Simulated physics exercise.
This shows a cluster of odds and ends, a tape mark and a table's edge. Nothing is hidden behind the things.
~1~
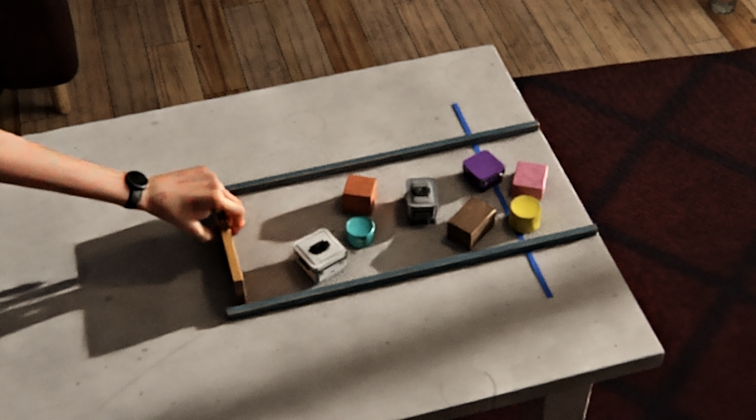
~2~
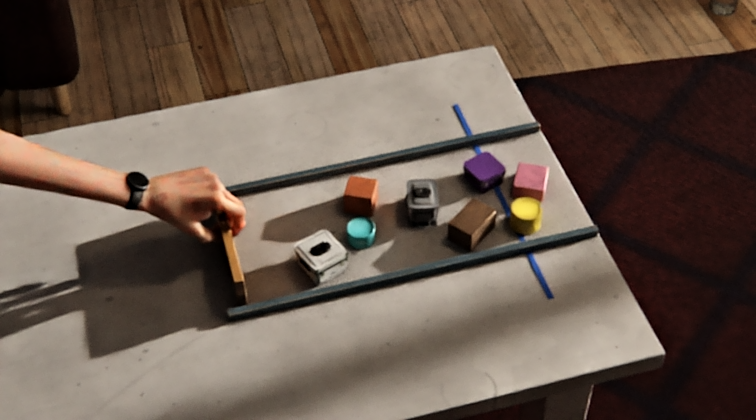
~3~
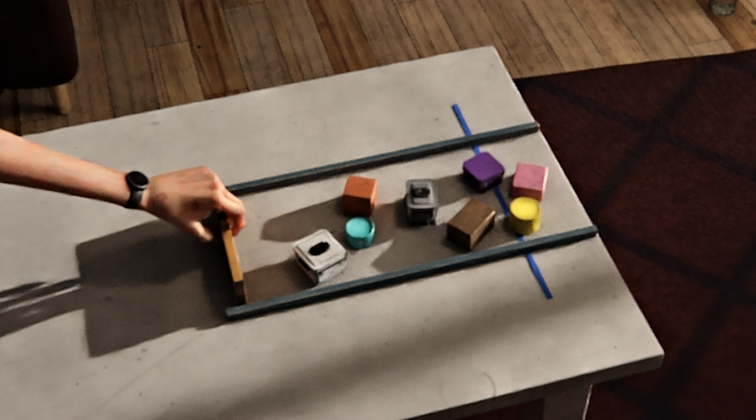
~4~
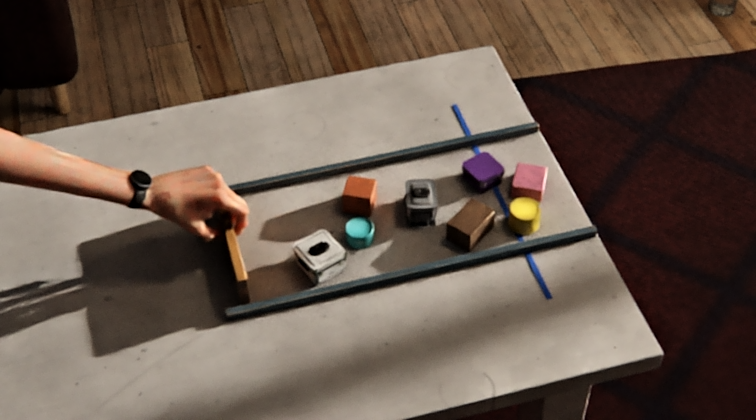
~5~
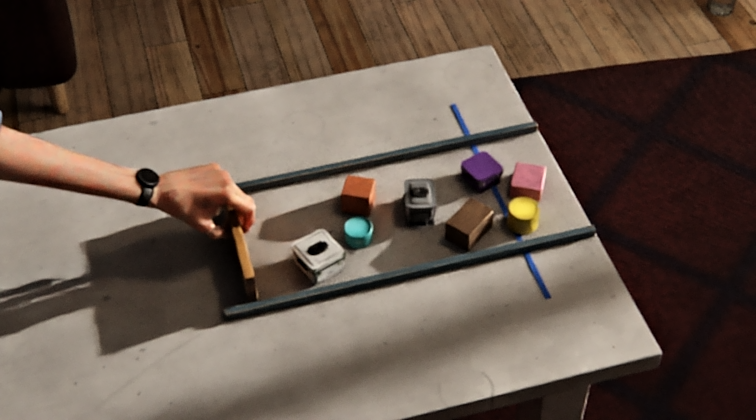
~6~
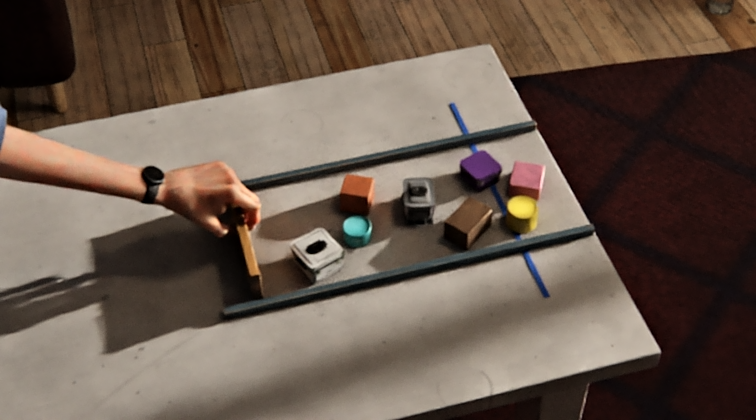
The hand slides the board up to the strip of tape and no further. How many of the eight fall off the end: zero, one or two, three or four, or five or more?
Here the number that fall off is one or two.
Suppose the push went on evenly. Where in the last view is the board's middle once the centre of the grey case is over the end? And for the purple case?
About (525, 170), and (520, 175) for the other.
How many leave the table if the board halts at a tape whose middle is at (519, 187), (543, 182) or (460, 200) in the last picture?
The counts: 3, 5 and 0.
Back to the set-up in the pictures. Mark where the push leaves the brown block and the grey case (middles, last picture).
First (566, 197), then (536, 174).
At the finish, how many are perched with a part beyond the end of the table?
The number is 2.
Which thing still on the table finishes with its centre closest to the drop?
It is the pink block.
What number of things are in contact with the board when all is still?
That makes 3.
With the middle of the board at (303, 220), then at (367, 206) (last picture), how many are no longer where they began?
The counts are 1 and 3.
Soon after, none off yet; pink block at rest near (527, 181); yellow lid at rest near (522, 215); purple case at rest near (480, 171).
Then, none off yet; pink block at rest near (527, 181); yellow lid moved a little near (533, 213); purple case moving near (483, 170).
At rest, the number that fall off is one or two; fallen, yellow lid.
